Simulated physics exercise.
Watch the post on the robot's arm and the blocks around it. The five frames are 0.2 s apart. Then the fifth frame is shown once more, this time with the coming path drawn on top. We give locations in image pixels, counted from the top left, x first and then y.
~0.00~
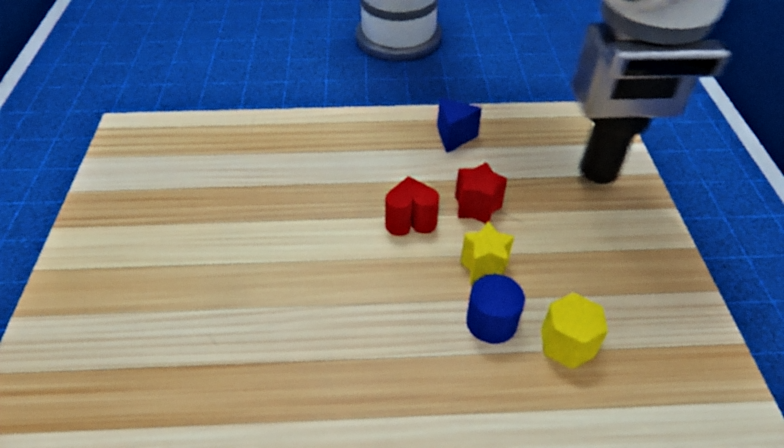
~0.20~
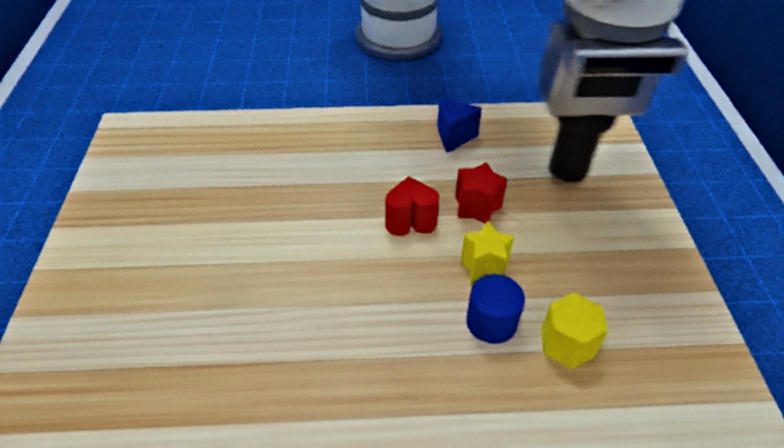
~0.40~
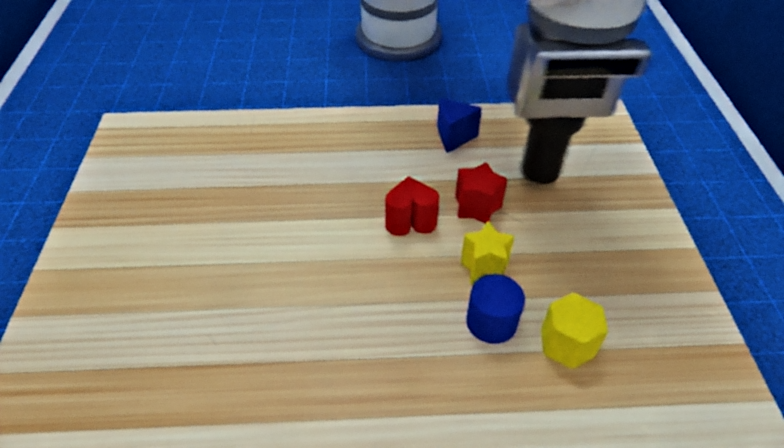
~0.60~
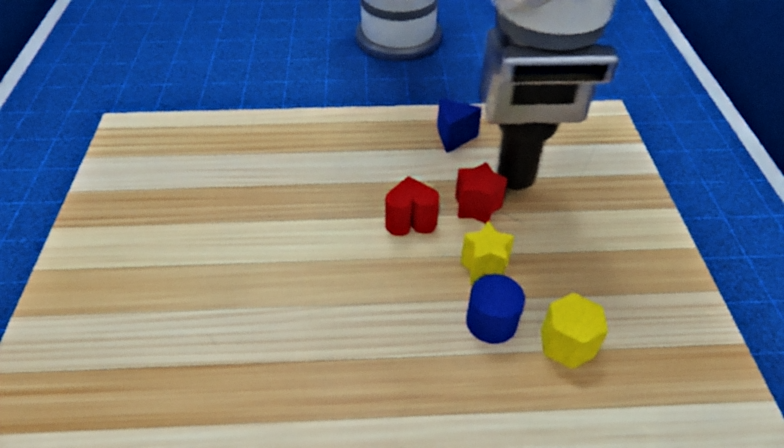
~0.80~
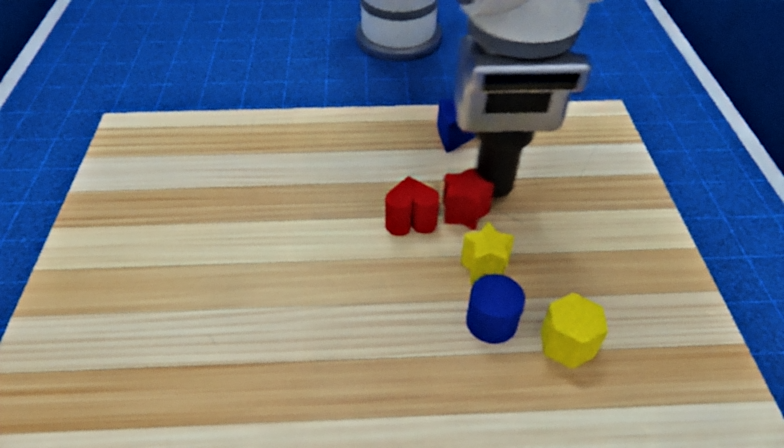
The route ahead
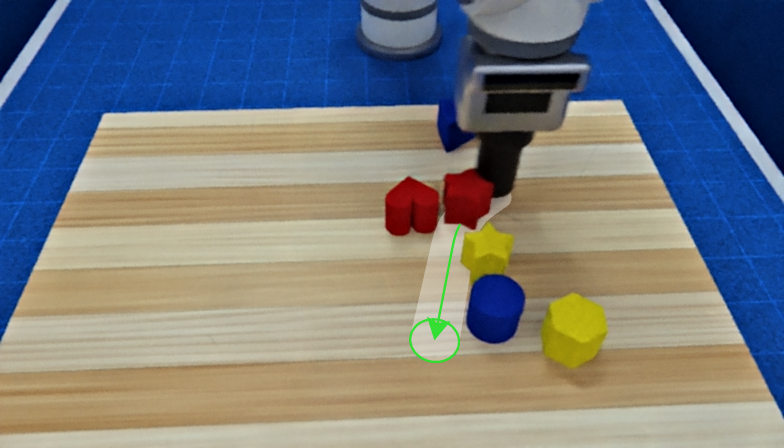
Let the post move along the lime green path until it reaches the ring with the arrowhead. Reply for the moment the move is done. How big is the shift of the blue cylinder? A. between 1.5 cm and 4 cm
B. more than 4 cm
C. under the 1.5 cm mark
C - under the 1.5 cm mark.
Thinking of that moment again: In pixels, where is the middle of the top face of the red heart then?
The top centre is at (384, 205).
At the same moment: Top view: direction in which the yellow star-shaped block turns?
Top view: Counterclockwise.
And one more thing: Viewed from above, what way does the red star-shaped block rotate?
Clockwise from above.
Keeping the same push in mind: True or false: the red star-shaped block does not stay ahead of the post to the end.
The statement is correct.
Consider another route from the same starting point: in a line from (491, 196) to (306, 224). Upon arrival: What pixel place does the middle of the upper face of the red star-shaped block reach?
So, by the moment the path ends, you'll find the top centre of the red star-shaped block at (422, 208).
Path on the board, from (491, 196) through (457, 231) and (446, 281) to (435, 340).
What follows on the original path. One third of the way, post at (459, 219); red heart at (386, 203), turned 60° clockwise; red star-shaped block at (429, 222).
Two thirds of the way, post at (447, 270); red heart at (384, 205), turned 70° clockwise; red star-shaped block at (405, 250), turned 45° clockwise; yellow star-shaped block at (493, 253), turned 55° anticlockwise.
At the end, post at (436, 329); red heart at (384, 205), turned 70° clockwise; red star-shaped block at (403, 253), turned 60° clockwise; yellow star-shaped block at (493, 253), turned 60° anticlockwise; blue cylinder in place.
